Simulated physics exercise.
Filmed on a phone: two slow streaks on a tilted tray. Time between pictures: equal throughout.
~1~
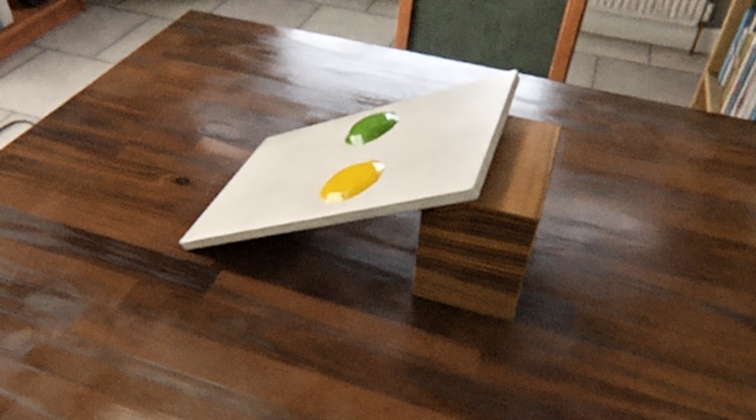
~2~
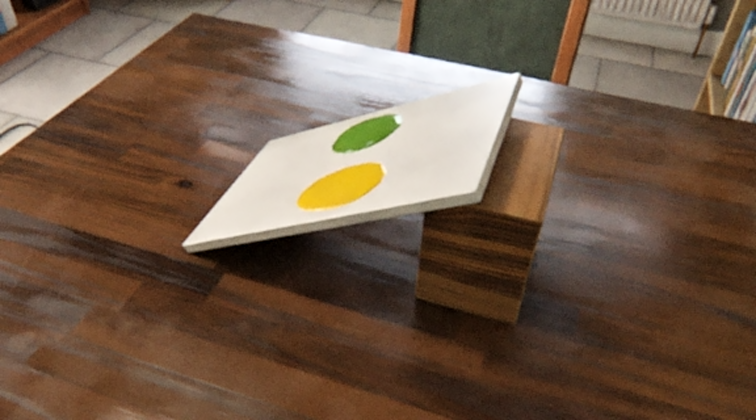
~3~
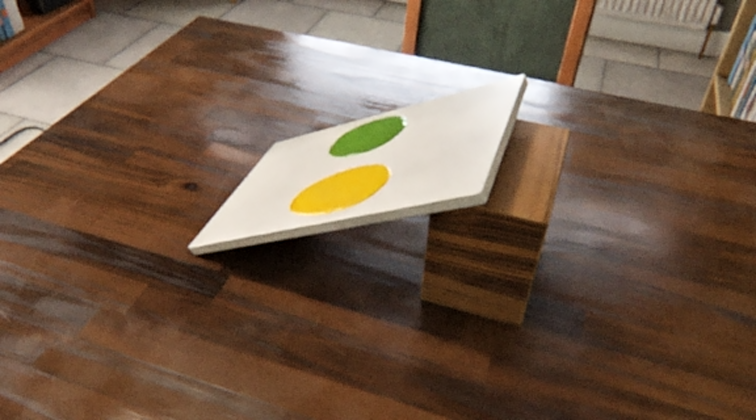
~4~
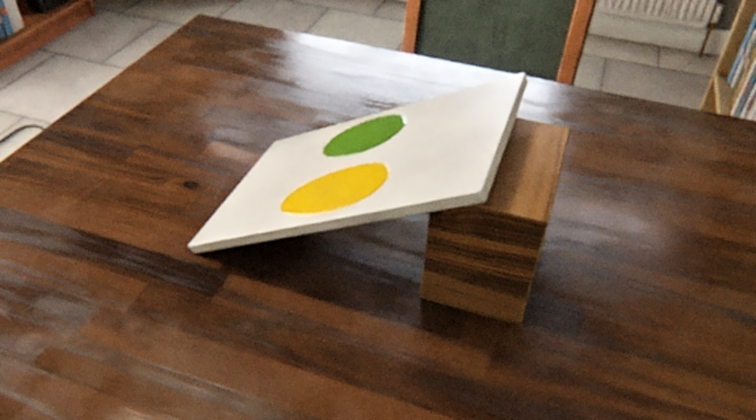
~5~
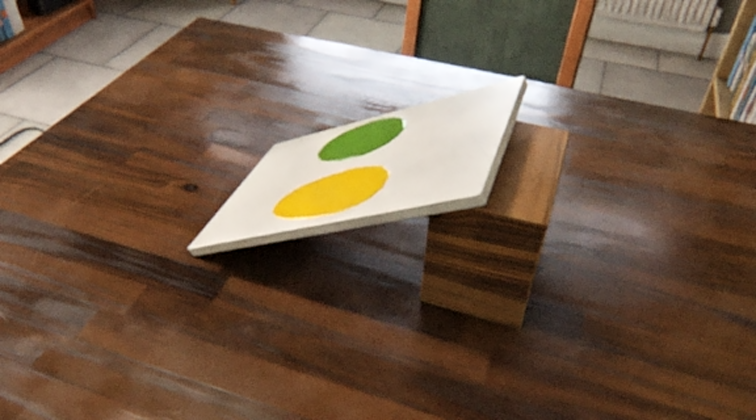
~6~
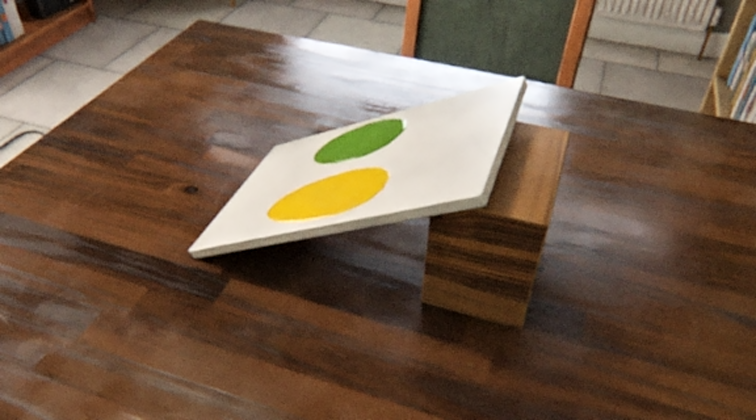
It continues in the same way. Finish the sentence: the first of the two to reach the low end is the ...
... front one.
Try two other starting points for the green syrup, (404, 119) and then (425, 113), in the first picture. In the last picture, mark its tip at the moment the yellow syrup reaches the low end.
About (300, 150), then about (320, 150).
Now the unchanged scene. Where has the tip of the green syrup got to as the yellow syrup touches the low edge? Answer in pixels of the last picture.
Roughly (279, 161).
A moment on, the yellow syrup is close to the edge; the green syrup is three quarters of the way down.
When it is over, the yellow syrup is at the low edge; the green syrup is close to the edge.
